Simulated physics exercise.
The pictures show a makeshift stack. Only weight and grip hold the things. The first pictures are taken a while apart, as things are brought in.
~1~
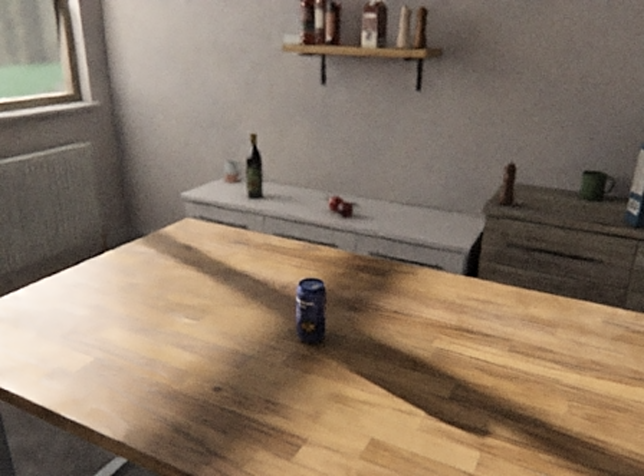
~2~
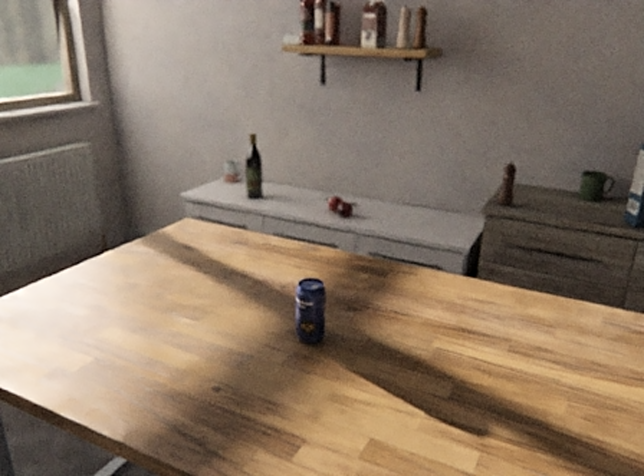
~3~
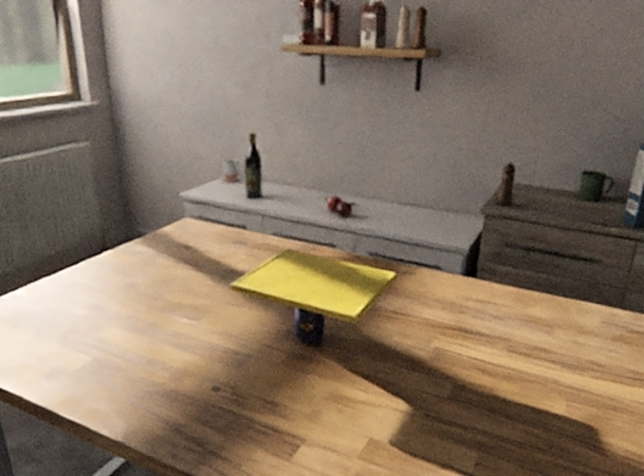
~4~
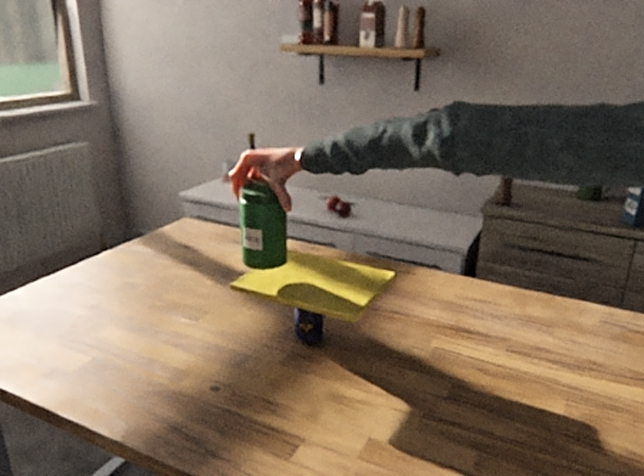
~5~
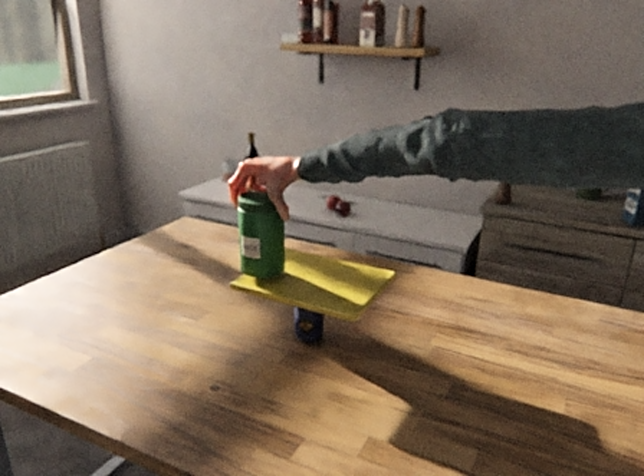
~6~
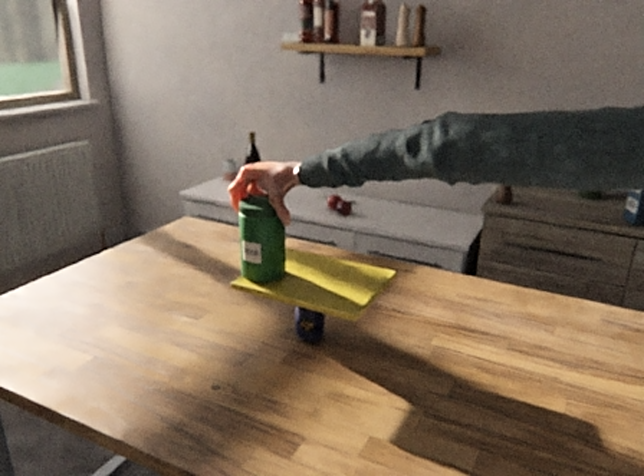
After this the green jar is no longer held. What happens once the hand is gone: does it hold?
It comes apart.
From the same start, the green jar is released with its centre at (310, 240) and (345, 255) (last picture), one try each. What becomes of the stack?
First try: It stays up; second try: It loses its balance.
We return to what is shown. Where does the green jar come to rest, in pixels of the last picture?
At about (202, 305).
Then, 0.40 s past the last view, green jar now fallen; yellow lid rocked 65° from its first pose.
Then, 0.60 s past the last view, yellow lid on its side.
Then, 1.00 s past the last view, yellow lid now fallen; blue can on its side.
Finally, fallen, green jar, blue can and yellow lid. Final places as the last picture's camera would see them, green jar near (202, 305). The stack gives way.
